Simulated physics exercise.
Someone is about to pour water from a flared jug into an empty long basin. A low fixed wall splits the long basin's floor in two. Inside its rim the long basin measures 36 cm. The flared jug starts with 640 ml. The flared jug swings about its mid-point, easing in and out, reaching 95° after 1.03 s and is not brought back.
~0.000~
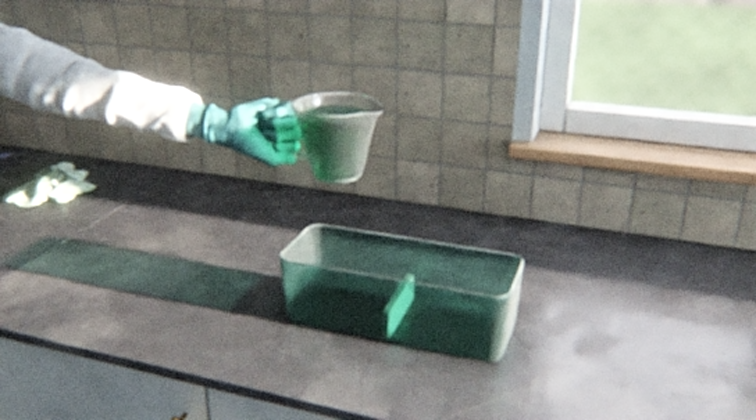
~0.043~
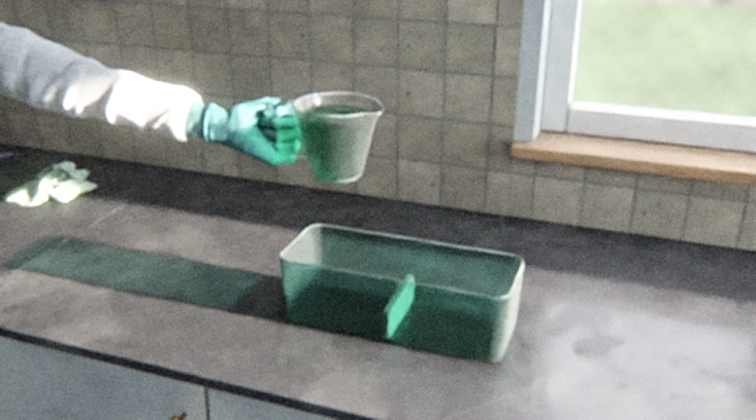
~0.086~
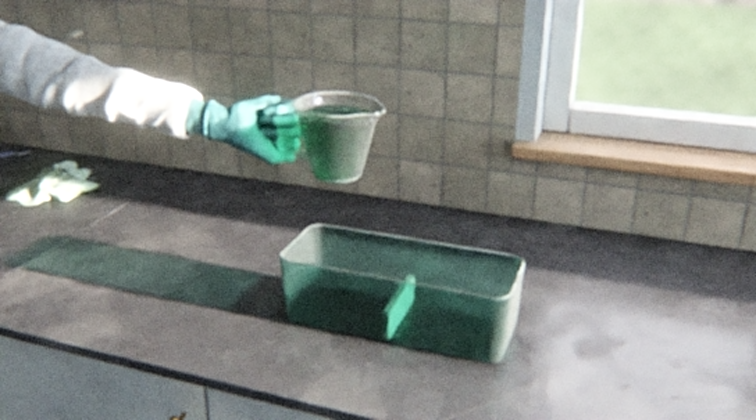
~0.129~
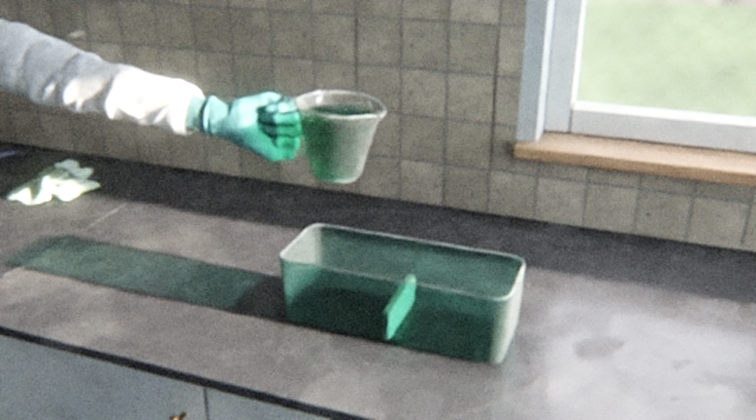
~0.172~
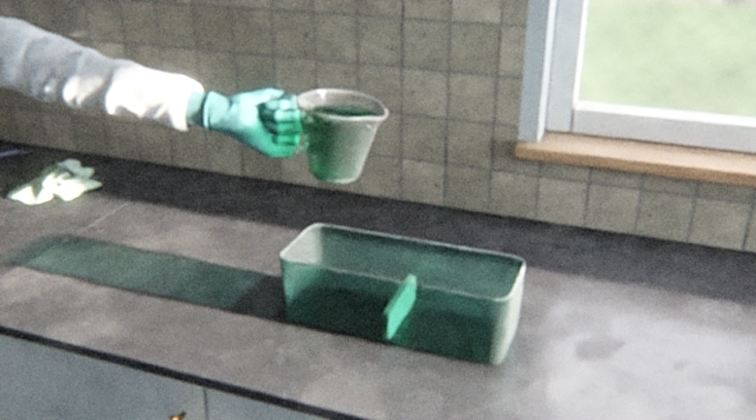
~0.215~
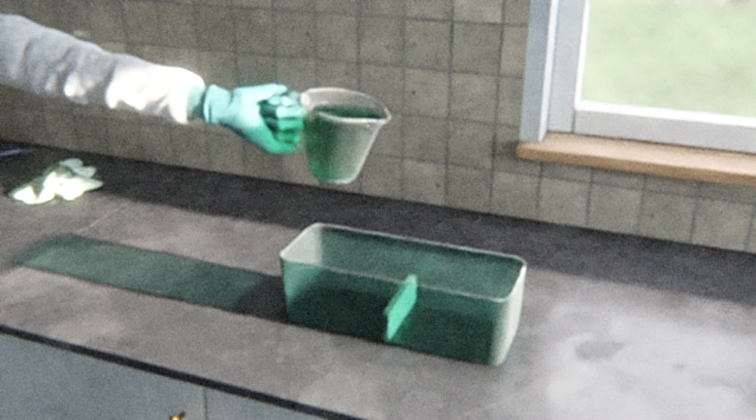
An arm in a pale grey and white sleeve with a green glove reaches in from the left, holding a clear, flared jug of greenish water above a dark kitchen counter, seen from slightly above. Below sits a long, green, see-through basin with a low divider, with a tiled wall and window behind. The jug tilts slightly to the right, slowly at first, while the view stays still.
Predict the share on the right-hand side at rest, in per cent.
Roughly 97 per cent is past the wall.
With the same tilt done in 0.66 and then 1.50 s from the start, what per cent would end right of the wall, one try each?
In turn about 95 and 95 per cent.
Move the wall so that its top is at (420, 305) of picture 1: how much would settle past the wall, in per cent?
Then about 70 per cent.
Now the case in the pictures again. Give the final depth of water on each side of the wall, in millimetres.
Some 0 mm on the left and 28 mm on the right.
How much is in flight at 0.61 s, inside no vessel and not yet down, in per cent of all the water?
Near 24 in a hundred.
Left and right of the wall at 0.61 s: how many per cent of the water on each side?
Some 0 per cent left and 4 right.
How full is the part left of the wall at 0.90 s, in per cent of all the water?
About 1 per cent.
Then, 0.61 s in, the tilt is 61° and 73 per cent is still to pour, 0 is left of the wall and 4 right of it.
Then, 0.90 s in, the tilt is 91° and 21 per cent is still to pour, 1 is left of the wall and 54 right of it.
Then, 1.20 s in, the tilt is 95° and 1 per cent is still to pour, 2 is left of the wall and 94 right of it.
Then, 1.53 s in, the tilt is 95° and 0 per cent is still to pour, 2 is left of the wall and 97 right of it.
Finally, 2 per cent lies left of the wall, 97 right of it and 1 outside.
